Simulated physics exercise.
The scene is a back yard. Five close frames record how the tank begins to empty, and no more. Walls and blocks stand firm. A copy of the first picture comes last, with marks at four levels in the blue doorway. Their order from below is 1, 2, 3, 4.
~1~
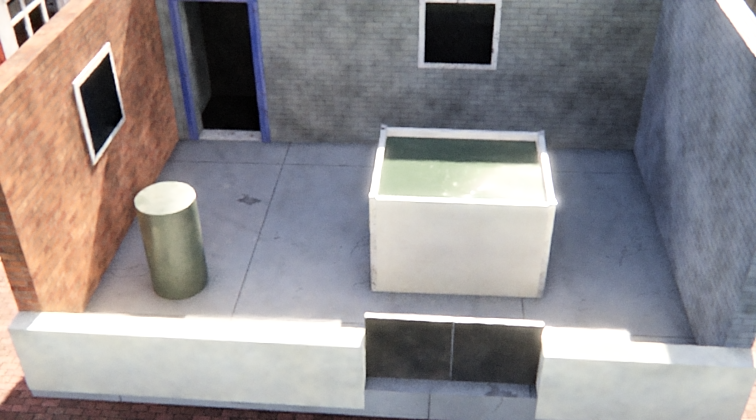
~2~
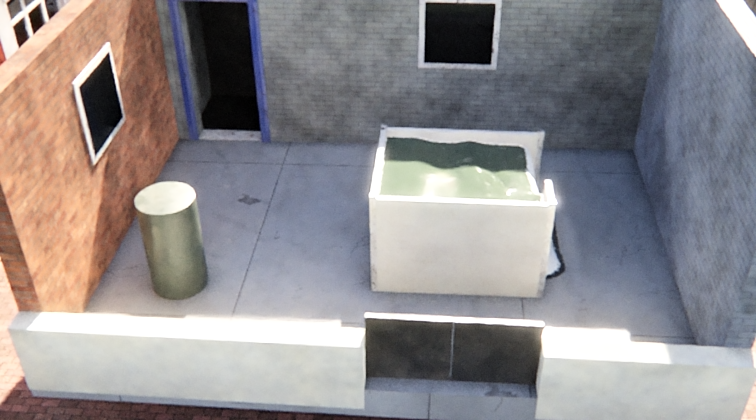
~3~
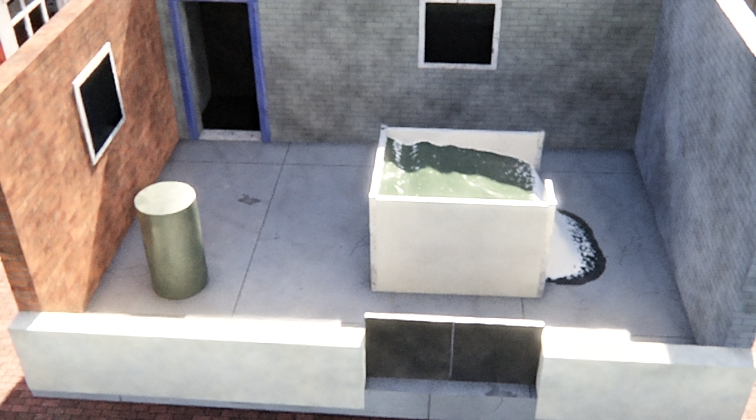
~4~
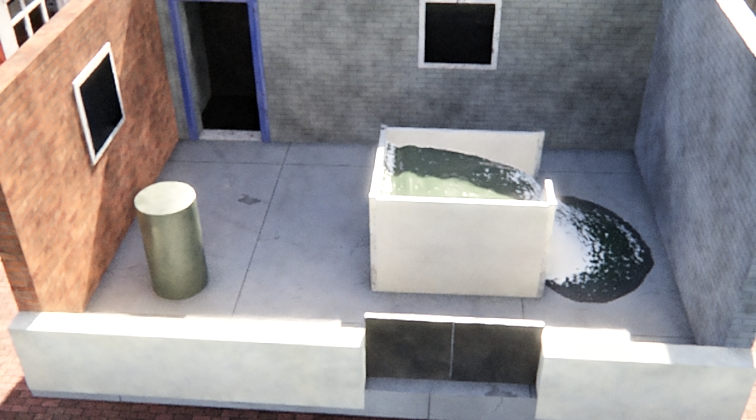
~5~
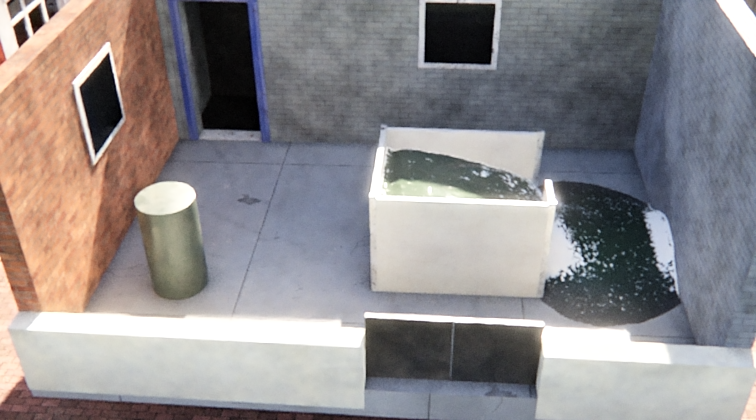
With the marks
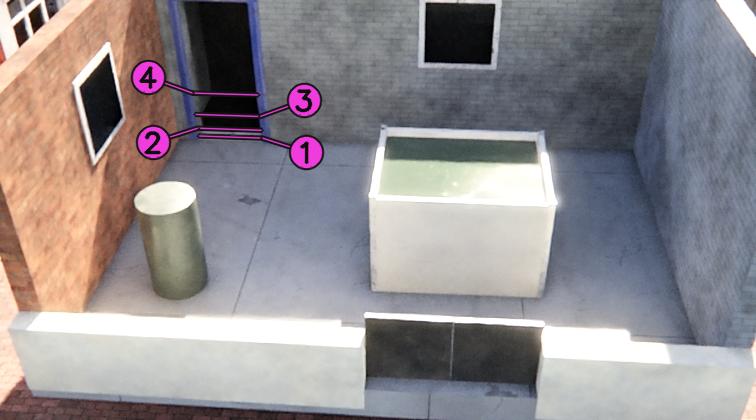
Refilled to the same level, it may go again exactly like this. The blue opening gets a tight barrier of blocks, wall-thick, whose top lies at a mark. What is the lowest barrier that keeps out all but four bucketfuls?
Choose 2.
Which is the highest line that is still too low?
The answer is 1.
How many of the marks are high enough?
Three of them.
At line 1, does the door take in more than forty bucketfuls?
No.
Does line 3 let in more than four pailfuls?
No.
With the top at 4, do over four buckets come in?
No.
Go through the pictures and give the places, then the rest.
Water in the tank at rest, its middle at (461, 170); foot of the blue doorway at (231, 140); shut gate at (453, 329).
Water covers 1 % of the ground and shows as far out as (552, 273).
Water covers 4 % of the ground and shows as far out as (595, 267).
Water covers 8 % of the ground and shows as far out as (644, 262).
Water covers 13 % of the ground and shows as far out as (648, 207).
On the marked copy, 1 at (230, 137); 2 at (229, 129); 3 at (227, 115); 4 at (225, 94); from the bottom up 1, 2, 3, 4.
For line 1, some 15 bucketfuls get in.
For line 2, nothing gets over.
For line 3, nothing gets over.
For line 4, nothing gets over.
